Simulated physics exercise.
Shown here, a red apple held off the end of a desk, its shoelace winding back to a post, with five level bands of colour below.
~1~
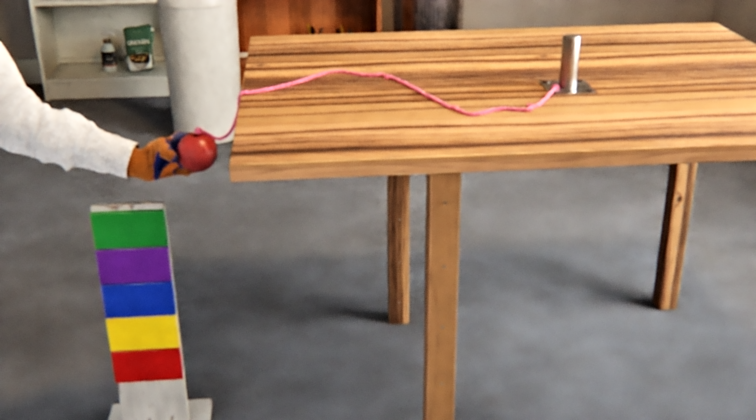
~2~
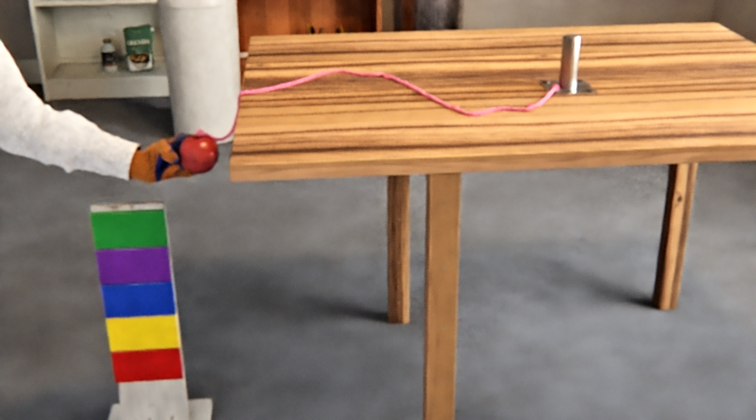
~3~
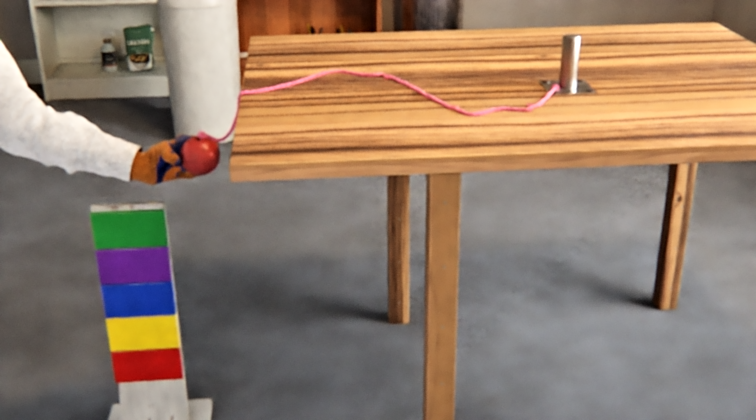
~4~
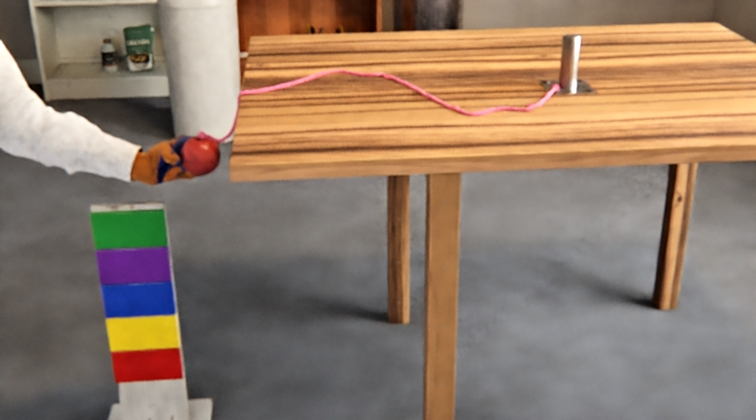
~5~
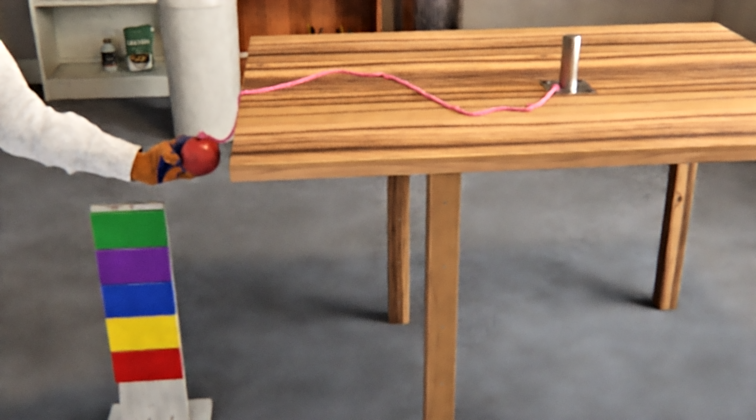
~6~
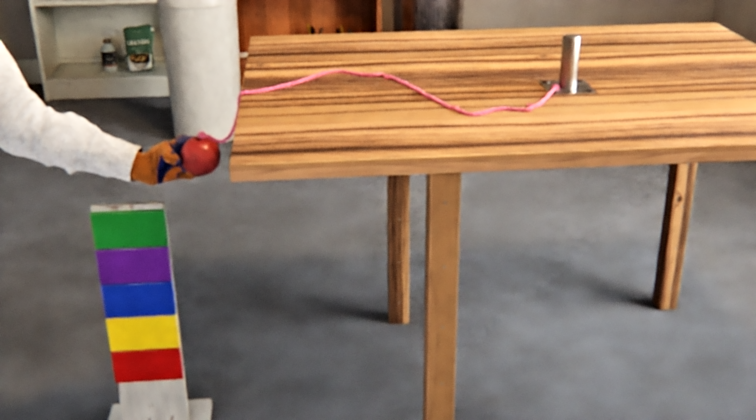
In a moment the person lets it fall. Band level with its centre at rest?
Red.
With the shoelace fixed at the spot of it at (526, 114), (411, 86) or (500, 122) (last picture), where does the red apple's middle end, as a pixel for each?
It would sit near (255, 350) the first time, (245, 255) the second and (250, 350) the third.
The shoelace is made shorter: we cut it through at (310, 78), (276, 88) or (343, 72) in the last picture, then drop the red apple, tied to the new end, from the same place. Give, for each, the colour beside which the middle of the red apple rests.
First try: Green; second try: Purple; third try: Above them all.
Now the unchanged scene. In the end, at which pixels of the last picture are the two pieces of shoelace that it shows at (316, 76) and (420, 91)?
(248, 203) and (306, 99).
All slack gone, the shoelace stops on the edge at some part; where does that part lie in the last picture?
Around (385, 78).
Early on, apple near (251, 326); level with yellow.
Midway, apple near (266, 366); level with red.
Finally, apple near (264, 365); level with red. The shoelace holds its middle at red.
